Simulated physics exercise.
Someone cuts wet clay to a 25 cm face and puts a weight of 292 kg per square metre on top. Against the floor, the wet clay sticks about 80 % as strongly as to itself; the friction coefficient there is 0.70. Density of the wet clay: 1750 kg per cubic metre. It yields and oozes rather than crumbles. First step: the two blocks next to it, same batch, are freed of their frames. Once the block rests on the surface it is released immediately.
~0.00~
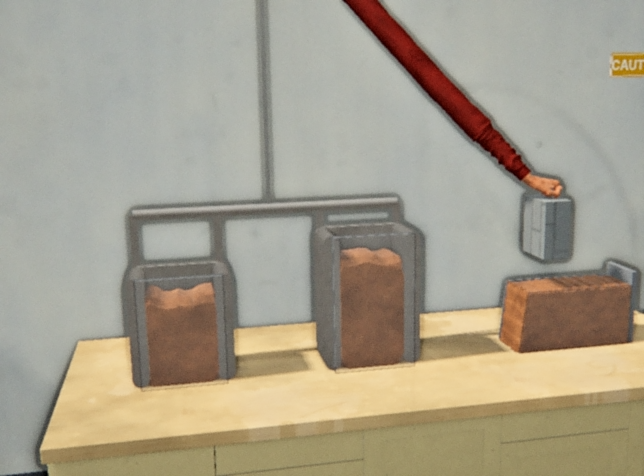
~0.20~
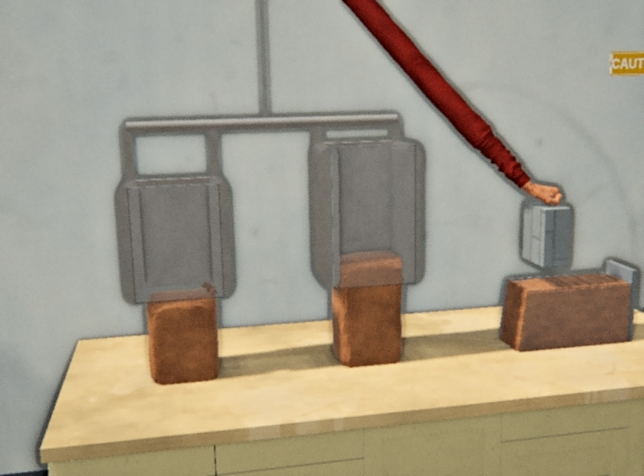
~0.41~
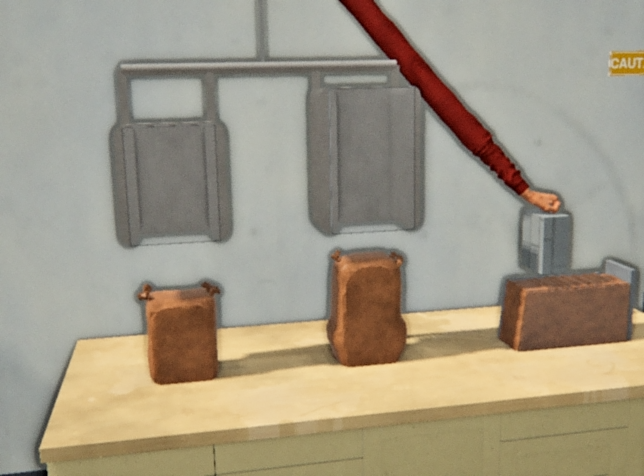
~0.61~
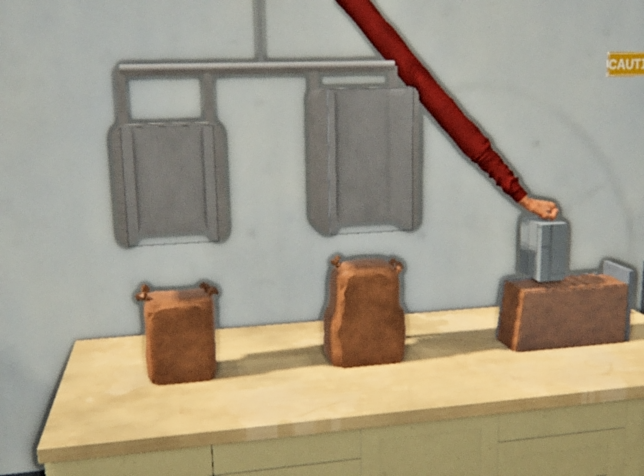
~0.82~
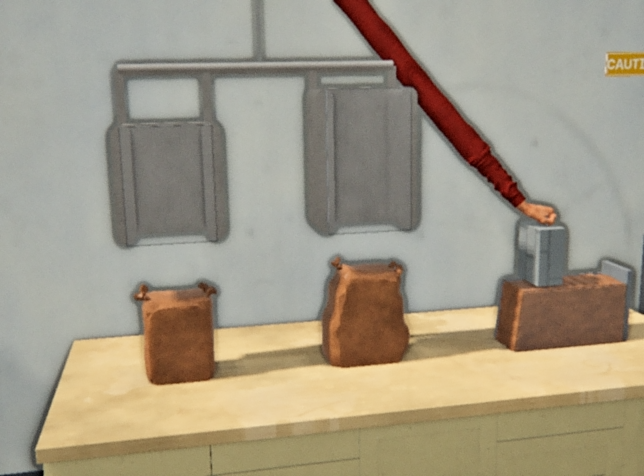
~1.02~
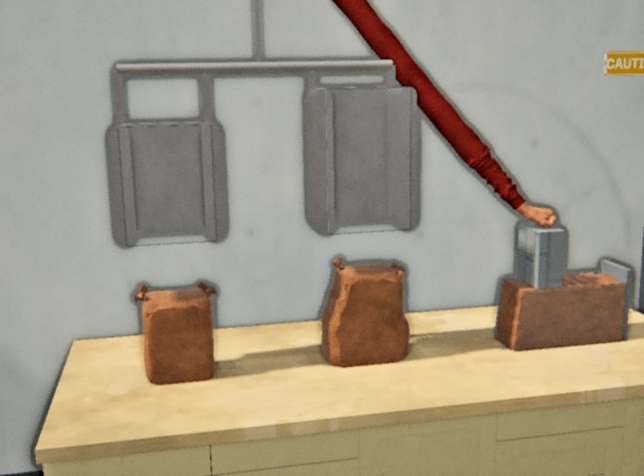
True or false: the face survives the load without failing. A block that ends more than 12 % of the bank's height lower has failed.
True.
After 1.18 s, the block is down by 1 % of the bank's height and stands upright.
After 1.36 s, the block is down by 1 % of the bank's height and stands upright.
After 1.55 s, the block is down by 1 % of the bank's height and stands upright.
After 1.74 s, the block is down by 1 % of the bank's height and stands upright.
After 1.79 s, at the end, the block is down by 1 % of the bank's height and stands upright.
